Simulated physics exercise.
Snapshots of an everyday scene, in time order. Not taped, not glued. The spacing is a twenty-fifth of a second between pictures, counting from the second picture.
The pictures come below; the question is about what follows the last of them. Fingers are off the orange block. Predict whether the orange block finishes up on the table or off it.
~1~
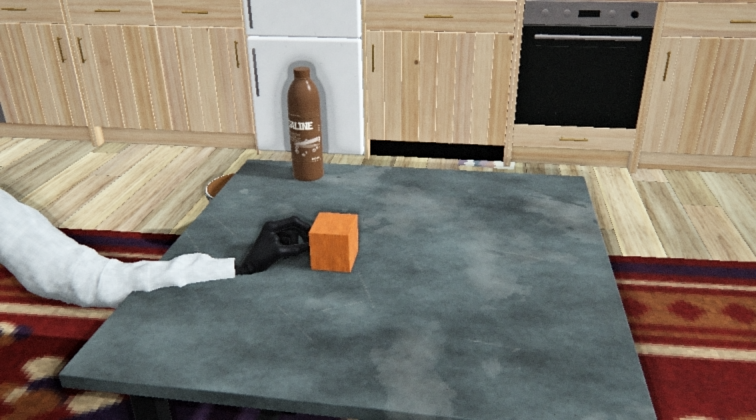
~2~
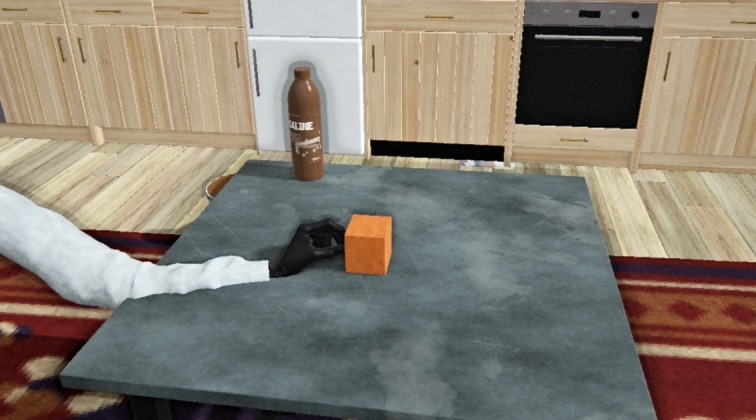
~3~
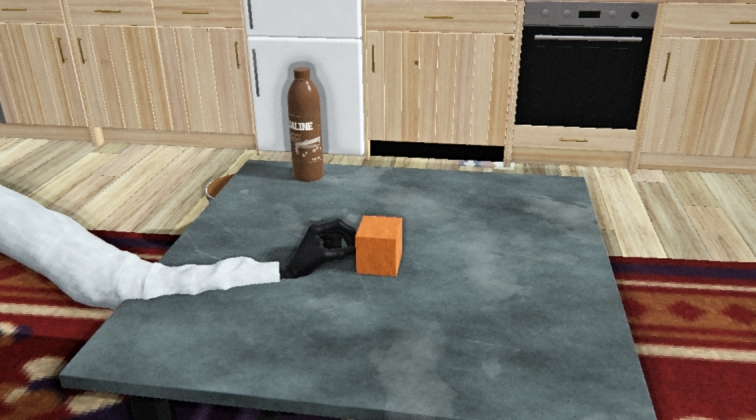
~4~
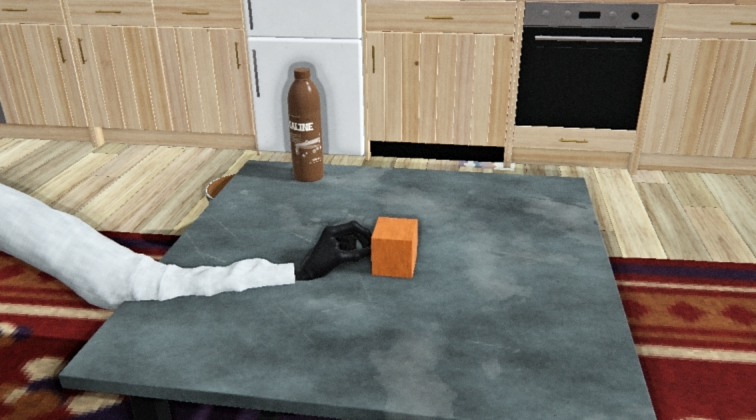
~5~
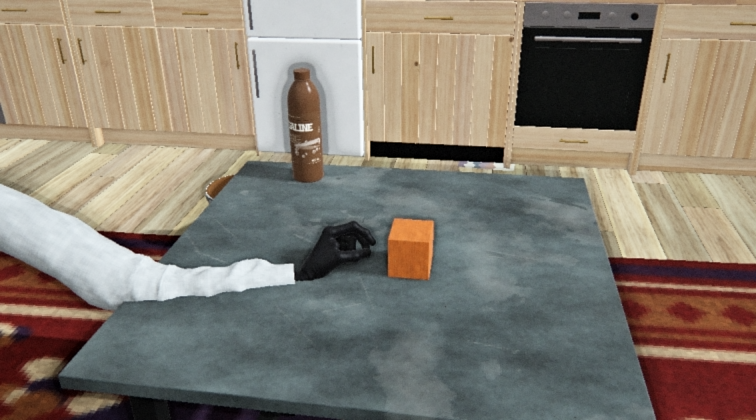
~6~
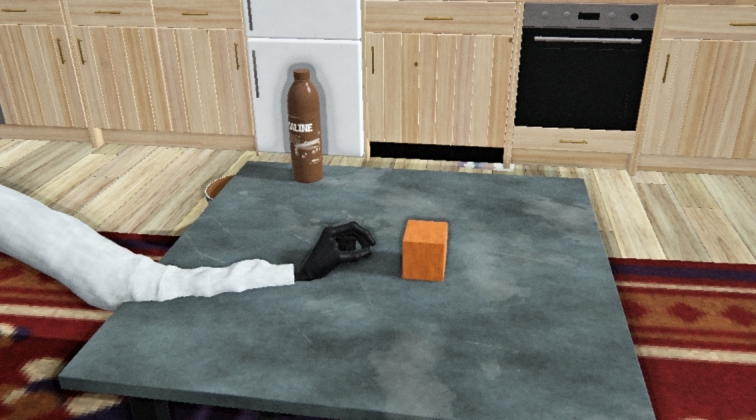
It is on the table at the end.
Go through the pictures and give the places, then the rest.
Under the hand; orange block (334, 242), in the first picture.
Under the hand; orange block (369, 244), in the second picture.
Under the hand; orange block (379, 245), in the third picture.
Orange block (395, 247), in the fourth picture.
Orange block (411, 249) displaced a little, in the fifth picture.
Orange block (425, 250) displaced about its own width, in the sixth picture.
Then, 0.10 s past the last view, orange block displaced about its own width near (452, 252).
Then, 0.20 s past the last view, orange block displaced about its own width near (464, 253).
Finally, moved from the start, orange block. Final places as the last picture's camera would see them, orange block near (466, 253).
